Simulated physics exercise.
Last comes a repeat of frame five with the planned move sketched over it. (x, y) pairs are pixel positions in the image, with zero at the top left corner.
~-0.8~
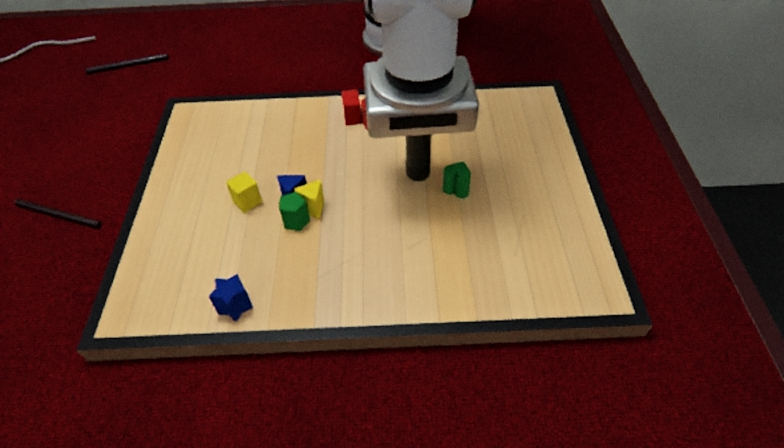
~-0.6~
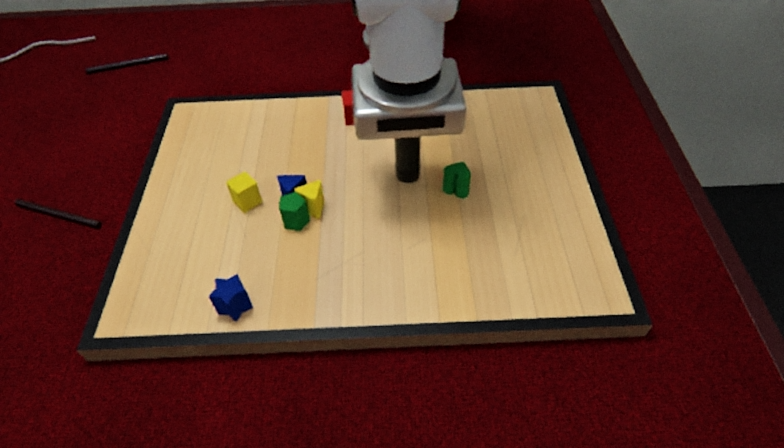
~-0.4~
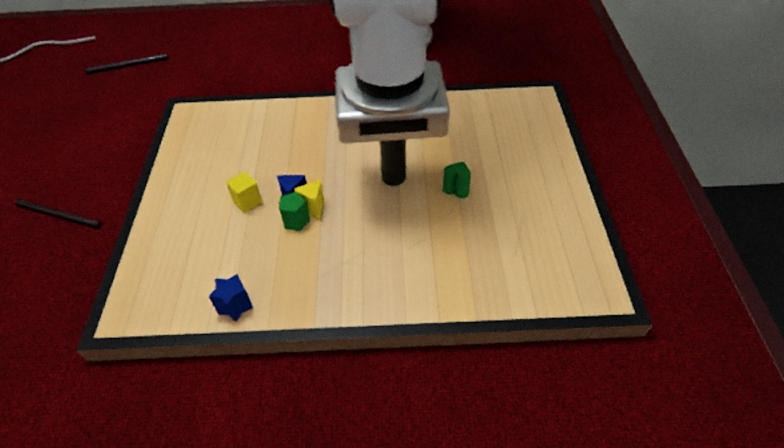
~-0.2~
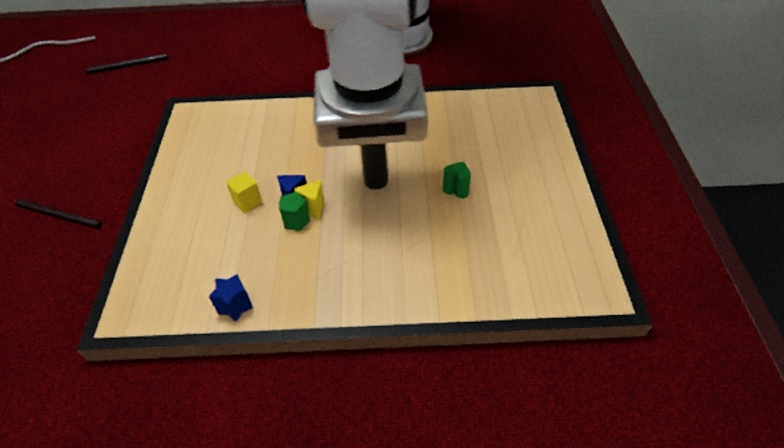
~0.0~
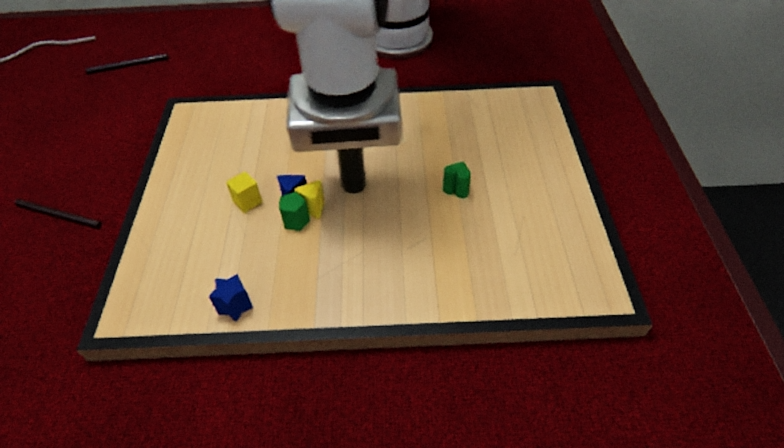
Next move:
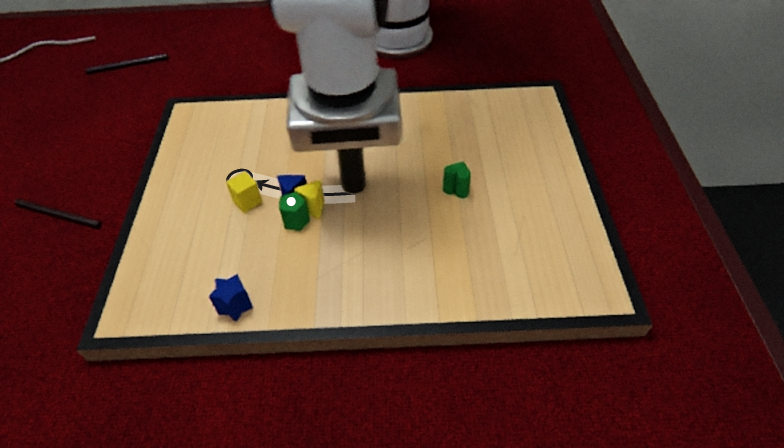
A robot arm moves left across a wooden board toward still yellow, blue and green blocks.
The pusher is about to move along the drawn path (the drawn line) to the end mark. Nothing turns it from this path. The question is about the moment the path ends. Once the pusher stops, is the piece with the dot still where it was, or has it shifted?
Its place changes.
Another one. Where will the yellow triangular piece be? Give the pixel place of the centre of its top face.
For the centre of its top, I'd go with (284, 189).
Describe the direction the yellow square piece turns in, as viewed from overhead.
From overhead, the rotation is clockwise.
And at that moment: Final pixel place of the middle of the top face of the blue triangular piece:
It will end up at (257, 183).
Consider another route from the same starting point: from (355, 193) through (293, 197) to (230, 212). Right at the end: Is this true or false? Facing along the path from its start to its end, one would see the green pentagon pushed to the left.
My answer: True.
The line goes from (355, 193) by way of (294, 192) to (240, 179); the dot is on the green pentagon.
The first path, step by step. One third of the way, pusher (312, 187); blue triangular piece (281, 182); green pentagon (285, 208), turned 30° anticlockwise; yellow triangular piece (294, 192), turned 30° anticlockwise.
Two thirds of the way, pusher (272, 180); yellow square piece (235, 185), turned 30° clockwise; blue triangular piece (259, 183), turned 85° anticlockwise; green pentagon (284, 209), turned 40° anticlockwise; yellow triangular piece (284, 189), turned 75° anticlockwise.
At the end, pusher (237, 171); yellow square piece (235, 185), turned 30° clockwise; blue triangular piece (257, 183), turned 100° anticlockwise; green pentagon (284, 209), turned 40° anticlockwise; yellow triangular piece (284, 189), turned 75° anticlockwise.
